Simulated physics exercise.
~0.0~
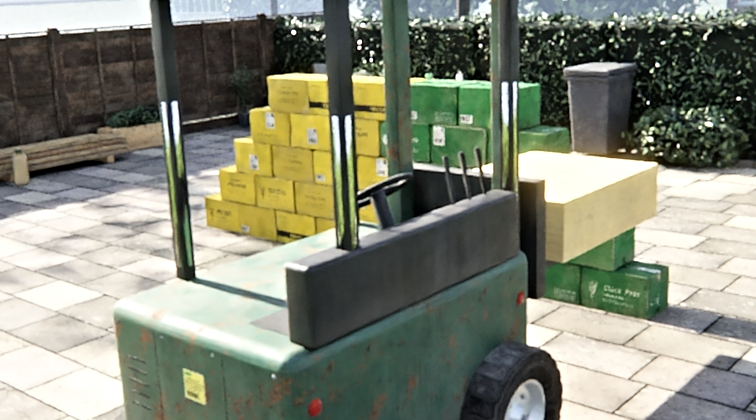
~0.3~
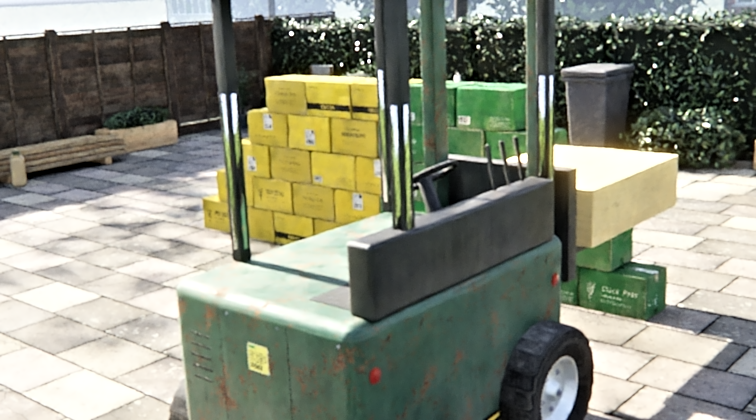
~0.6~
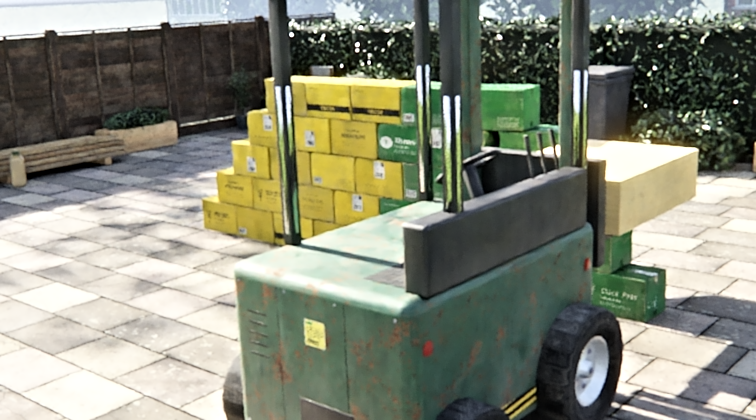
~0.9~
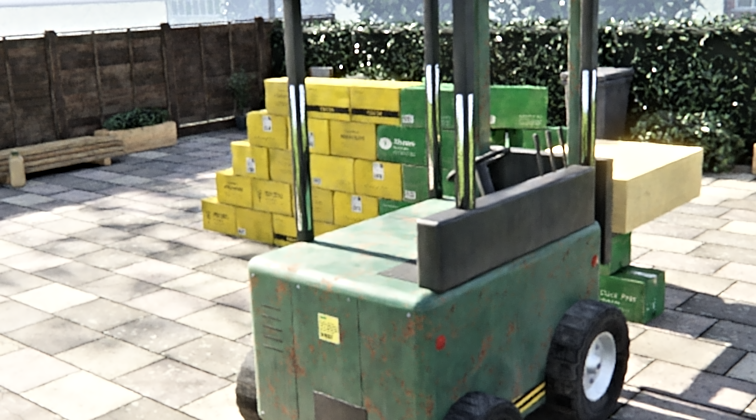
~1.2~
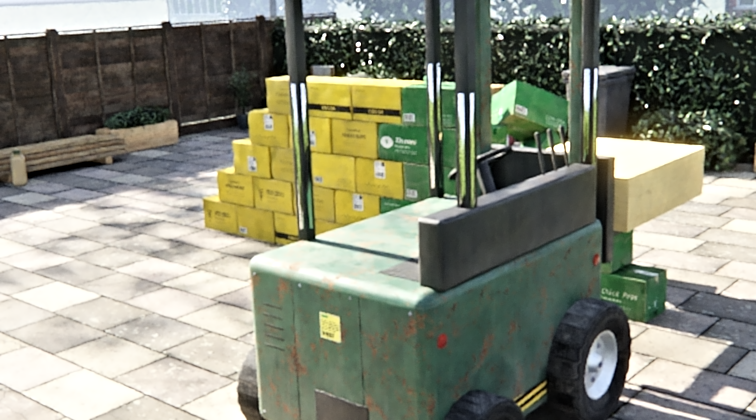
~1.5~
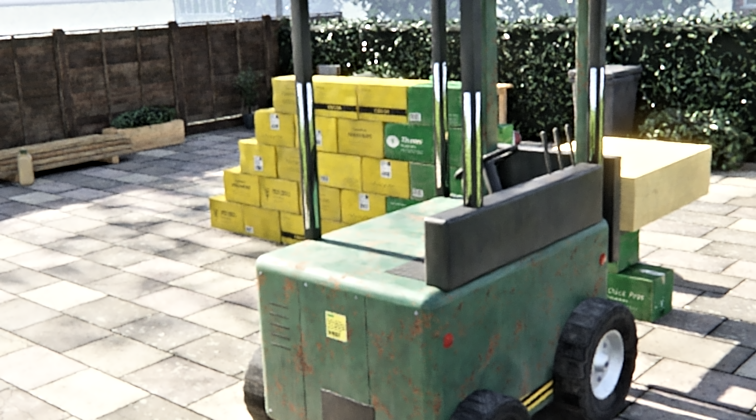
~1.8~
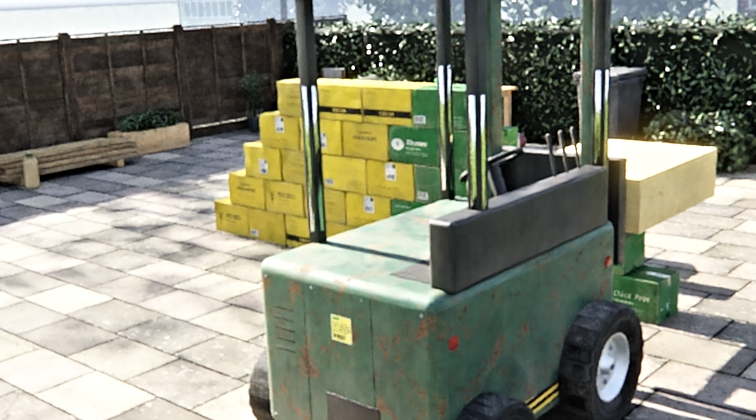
To begin with, a rusty green lift truck carrying a pale, box-shaped load faces a stepped wall of yellow and green cartons on a paved yard, with a hedge behind. The truck rolls forward and to the right, its load moving toward the green side of the stack. As it slows, a green carton near the upper right tips over sharply, then drops out of sight behind the truck. The view sways slightly while the truck comes to rest. At the end, the yellow cartons still stand in their neat rows, with the truck partly hiding the green ones.
